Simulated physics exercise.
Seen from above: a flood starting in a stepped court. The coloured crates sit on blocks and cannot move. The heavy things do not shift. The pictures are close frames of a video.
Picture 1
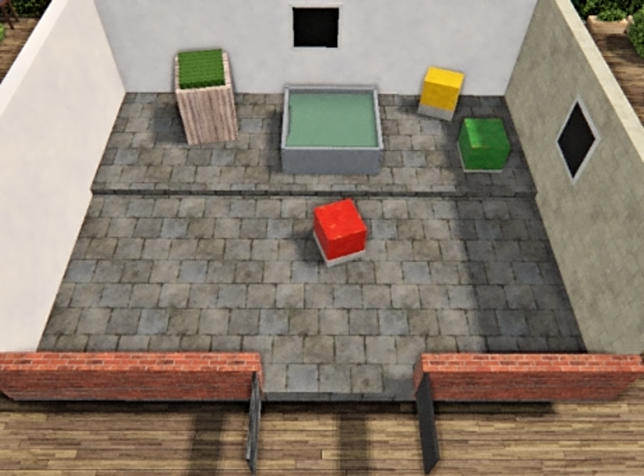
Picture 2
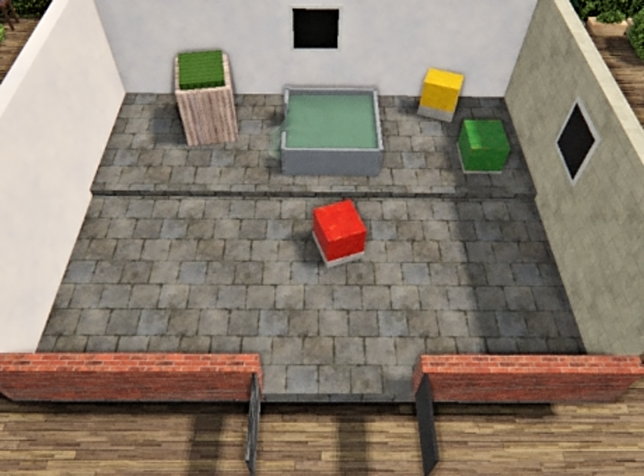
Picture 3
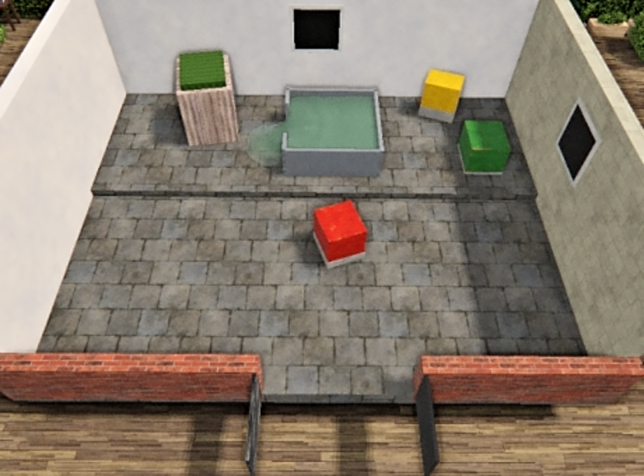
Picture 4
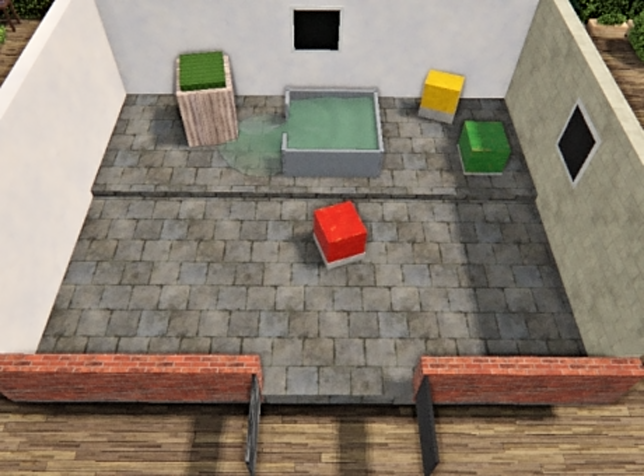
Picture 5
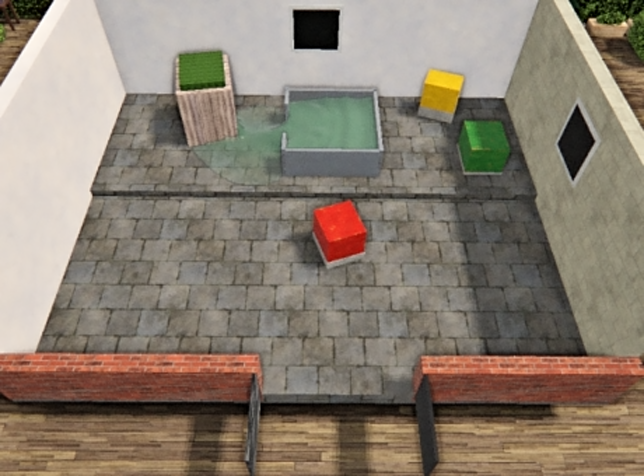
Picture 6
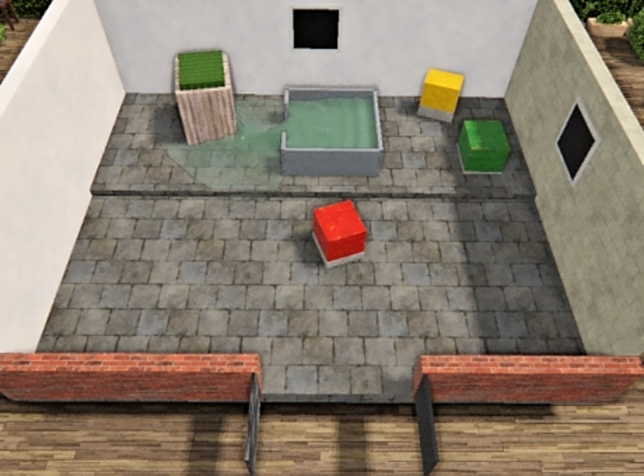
Pale green water pouring from the left side of an open grey tank and spreading left across the paving of a walled court.
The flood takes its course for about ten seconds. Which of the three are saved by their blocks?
In the end: The green crate stays dry; the red crate stays dry; the yellow crate stays dry.
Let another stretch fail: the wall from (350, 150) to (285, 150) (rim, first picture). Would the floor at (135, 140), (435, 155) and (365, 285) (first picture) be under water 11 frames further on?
In turn: Not flooded, no water, not flooded.
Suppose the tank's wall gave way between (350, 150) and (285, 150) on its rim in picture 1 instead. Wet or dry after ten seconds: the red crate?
One by one: Red gets wet.
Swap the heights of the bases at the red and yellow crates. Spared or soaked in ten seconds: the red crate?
In short: The red crate stays dry.
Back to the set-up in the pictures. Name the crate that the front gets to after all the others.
I say the red crate.
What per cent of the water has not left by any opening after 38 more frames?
Some 100 per cent.
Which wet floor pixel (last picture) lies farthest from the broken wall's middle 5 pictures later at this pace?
Near (93, 182).
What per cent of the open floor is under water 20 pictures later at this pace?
About 35 per cent.
A moment on, water covers 15 % of the floor; the green crate not reached, the red crate not reached, the yellow crate not reached.
Next, water covers 25 % of the floor; the green crate not reached, the red crate not reached, the yellow crate not reached.
Then, water covers 35 % of the floor; the green crate not reached, the red crate not reached, the yellow crate water round its plinth.
Later, water covers 50 % of the floor; the green crate water round its plinth, the red crate not reached, the yellow crate water round its plinth.
In the end, water covers 85 % of the floor; the green crate stayed above the water, the red crate stayed above the water, the yellow crate stayed above the water.
